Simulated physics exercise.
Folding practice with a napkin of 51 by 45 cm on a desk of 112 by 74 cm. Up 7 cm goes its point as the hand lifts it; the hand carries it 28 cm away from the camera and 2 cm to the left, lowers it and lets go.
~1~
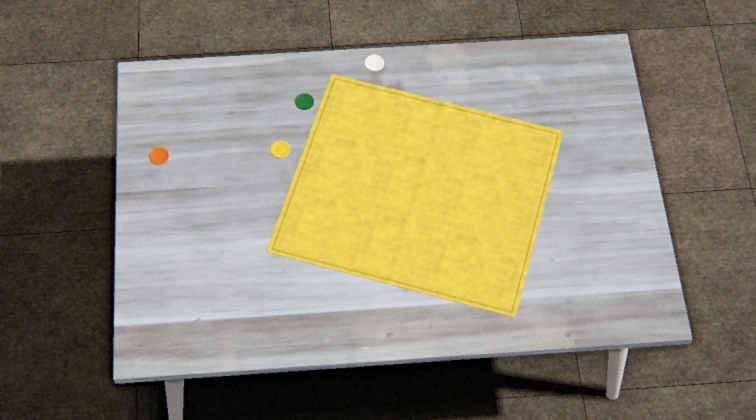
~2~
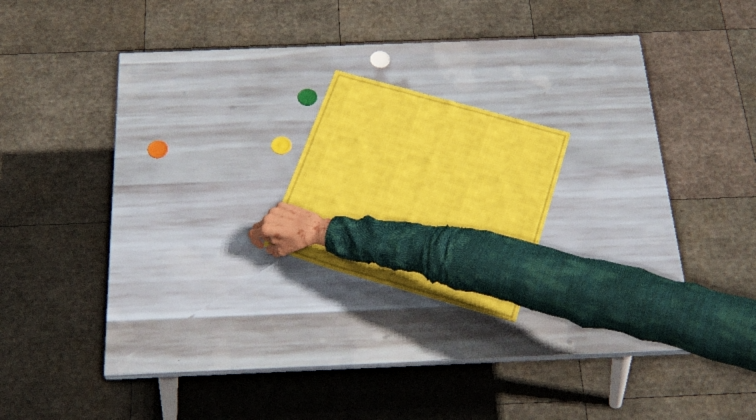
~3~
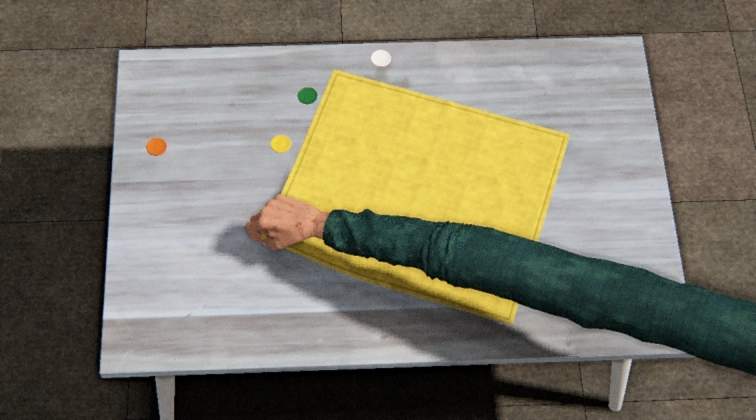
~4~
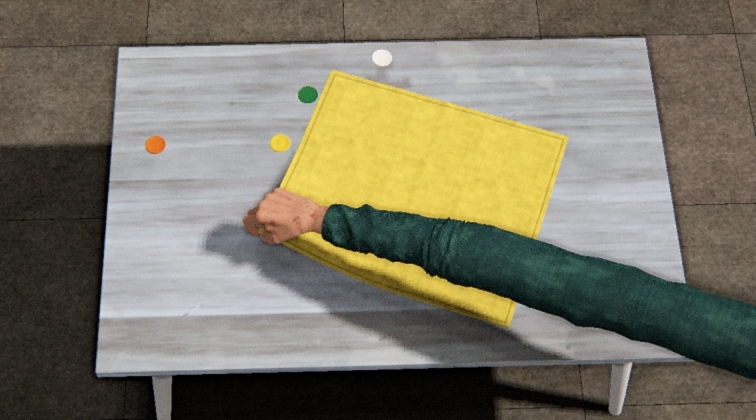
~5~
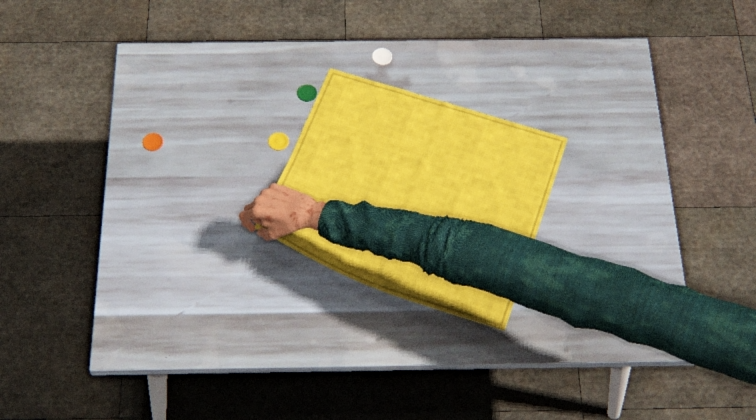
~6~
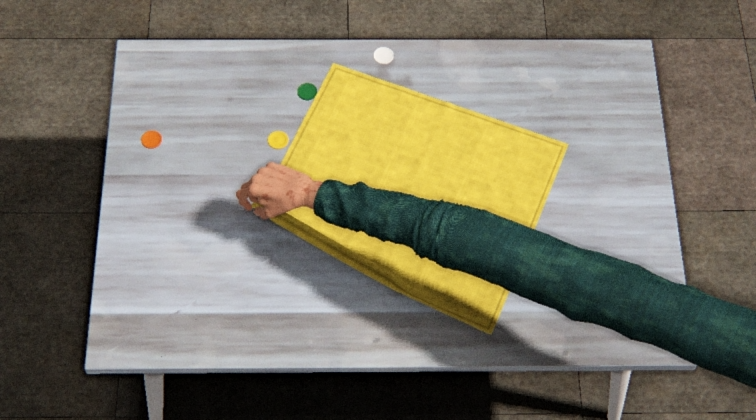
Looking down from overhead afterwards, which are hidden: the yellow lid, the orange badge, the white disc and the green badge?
Yellow lid: Hidden, orange badge: In view, white disc: Hidden, green badge: Hidden.
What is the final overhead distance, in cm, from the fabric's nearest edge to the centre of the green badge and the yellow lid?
4 cm and 3 cm, roughly.
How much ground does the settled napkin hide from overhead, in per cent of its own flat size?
Roughly 90 per cent.
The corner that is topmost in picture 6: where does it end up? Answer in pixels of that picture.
Around (377, 39).
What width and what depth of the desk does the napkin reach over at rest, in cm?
Footprint at rest: Width approx. 62 cm, depth approx. 64 cm.
Next, 85 % of it is down, spanning 62 by 65 cm, above green badge, yellow lid.
Then, 85 % of it is down, spanning 60 by 64 cm, above green badge, white disc, yellow lid.
After that, 85 % of it is down, spanning 61 by 64 cm, above green badge, white disc, yellow lid.
Later, 90 % of it is down, spanning 60 by 65 cm, above green badge, white disc, yellow lid.
At the end, 90 % of it is down, spanning 61 by 64 cm, above green badge, white disc, yellow lid.
